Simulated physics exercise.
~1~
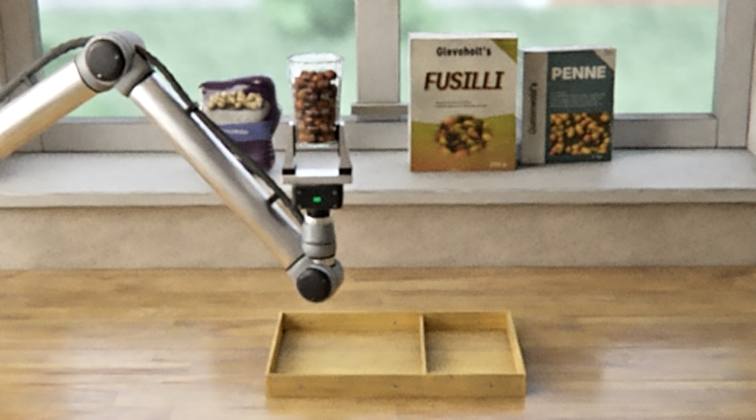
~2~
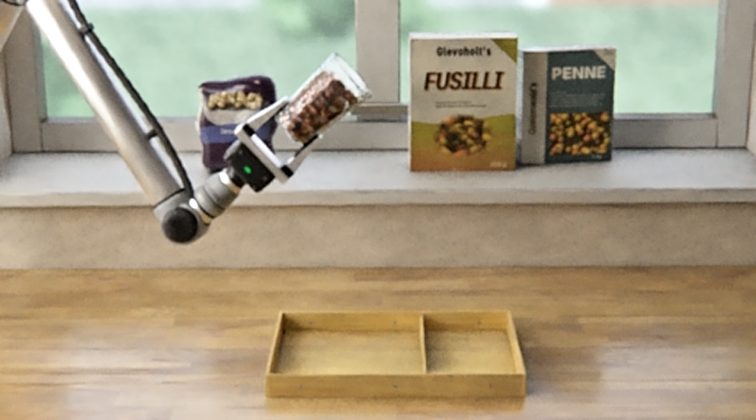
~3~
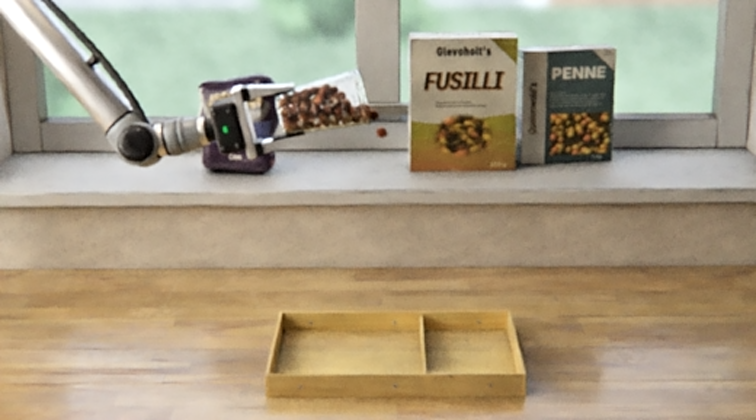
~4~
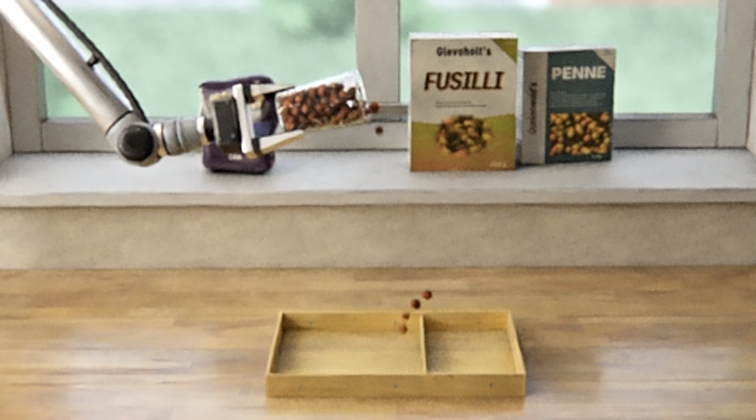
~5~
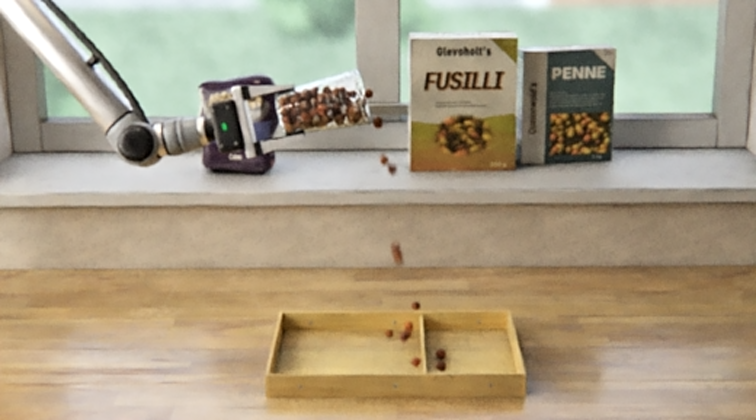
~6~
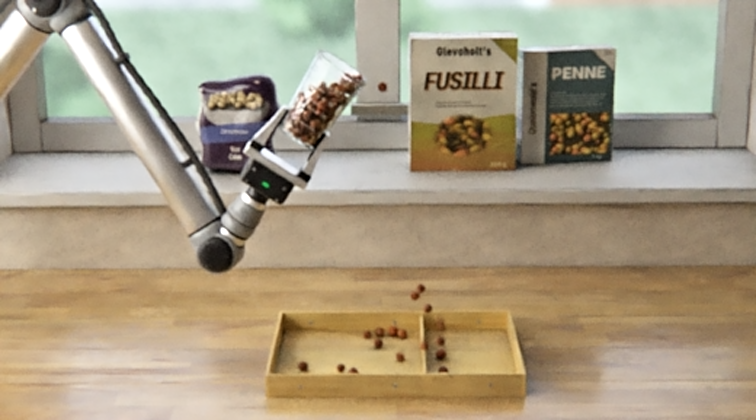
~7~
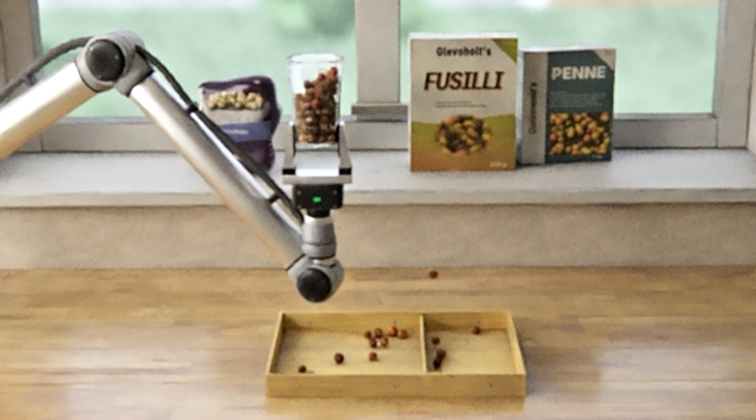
At the start, a robot arm holds a clear cup of hazelnuts upright above a wooden table, with pasta boxes on the windowsill behind and a divided wooden tray below. The arm swings back to the left and tips the cup to the right until it lies almost on its side. A few nuts slip over the rim and drop into the tray, and more follow while the cup stays tilted. The arm then turns the cup upright again as the last nuts fall. Scattered hazelnuts lie in both parts of the tray, while most remain in the cup.
